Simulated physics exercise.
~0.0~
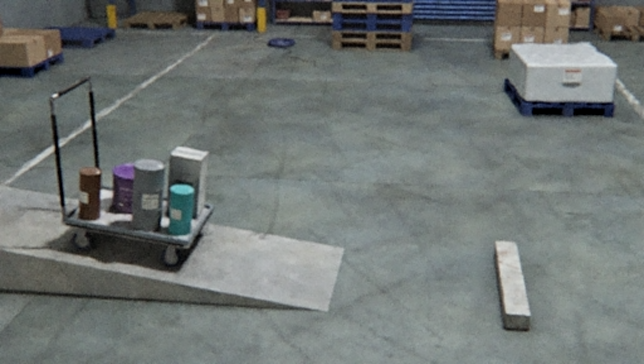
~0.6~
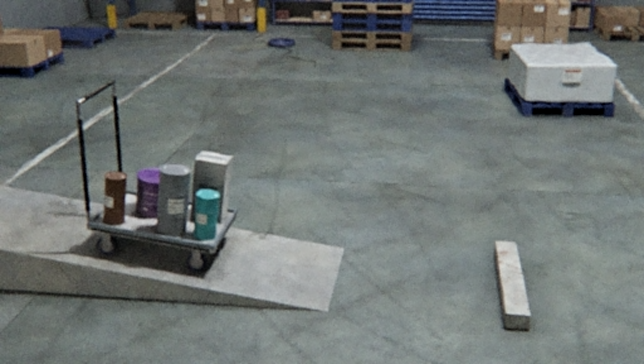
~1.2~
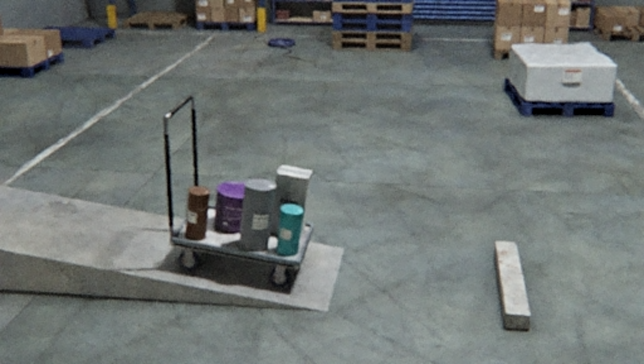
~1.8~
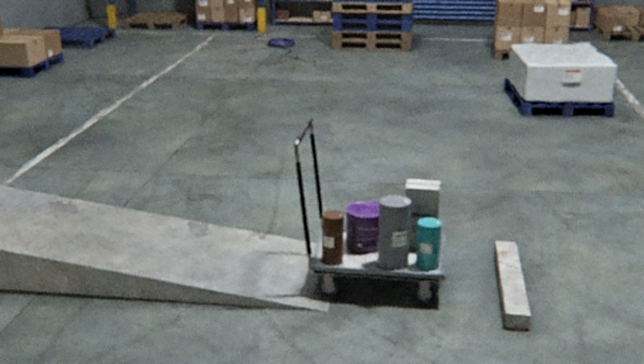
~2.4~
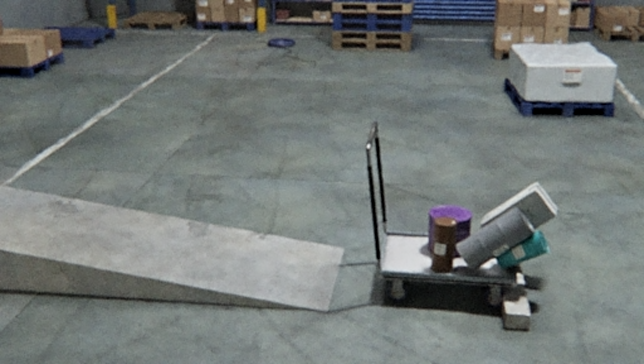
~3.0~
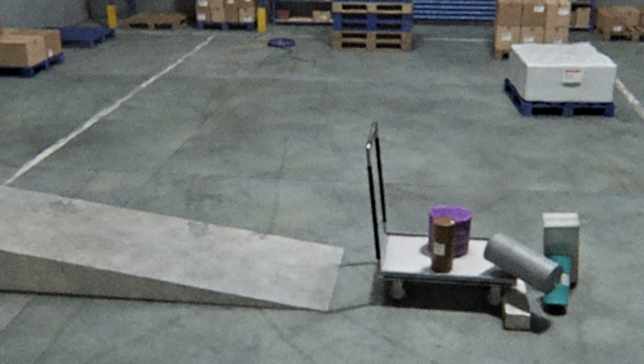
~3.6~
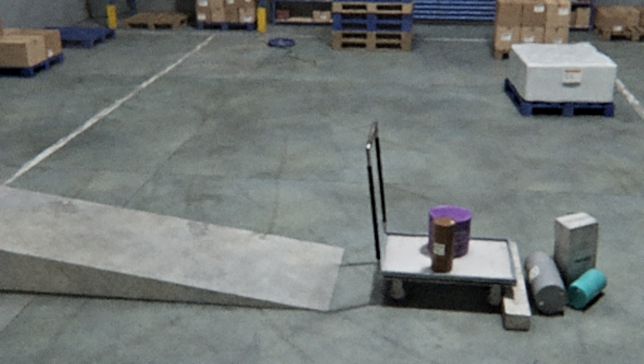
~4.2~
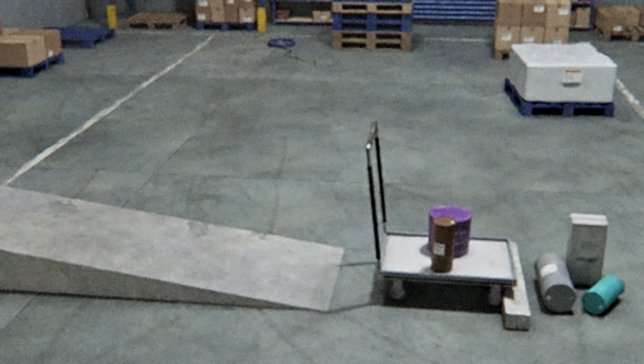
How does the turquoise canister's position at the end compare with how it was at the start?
At the start the turquoise canister rides on the trolley, leaning with the slope of the ramp. By the end it is lying on its side on the floor beyond the kerb.
Trolley rolling down a ramp into a kerb, tipping the grey and turquoise canisters and white box off, two containers staying aboard.
